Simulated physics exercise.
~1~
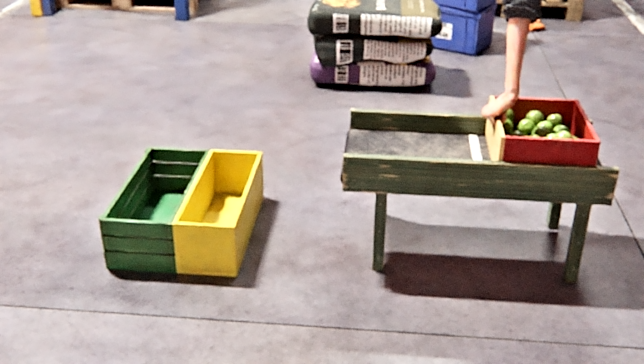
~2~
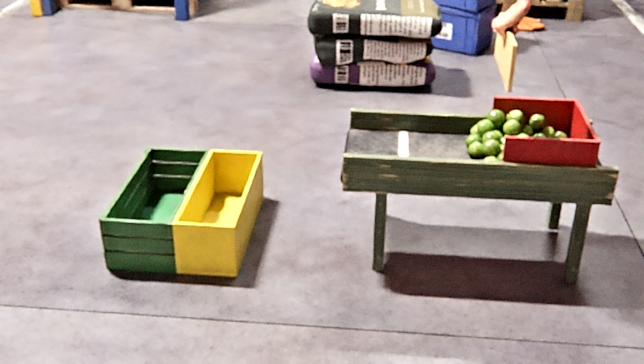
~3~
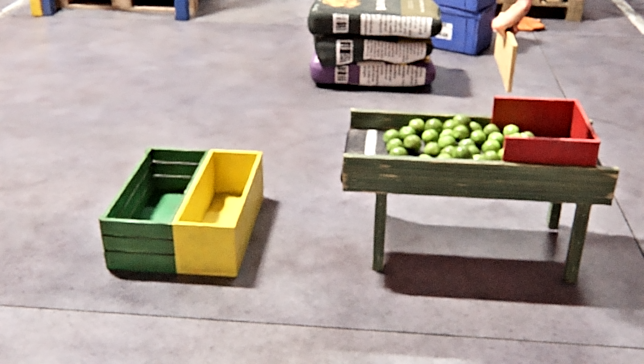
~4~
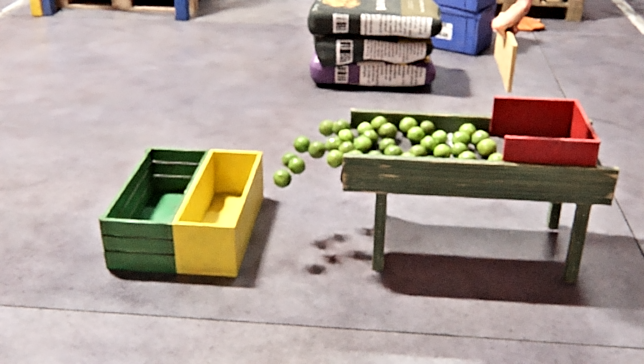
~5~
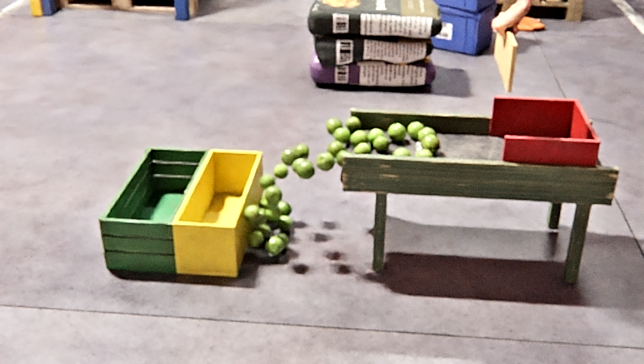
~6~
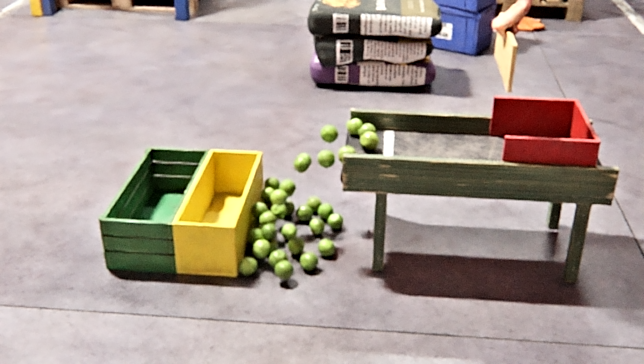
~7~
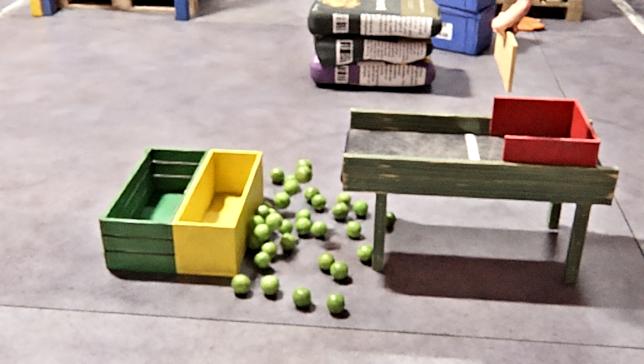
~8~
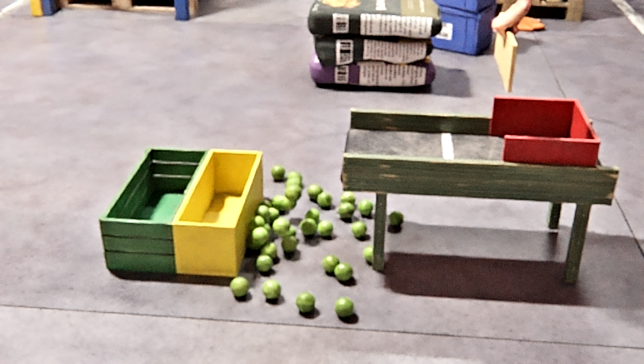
The video shows a hand lifting a wooden gate from a red pen on a raised belt, releasing green apples that travel left and spill off the end. They drop short of the yellow bin and green box, scattering across the floor, leaving both containers empty.
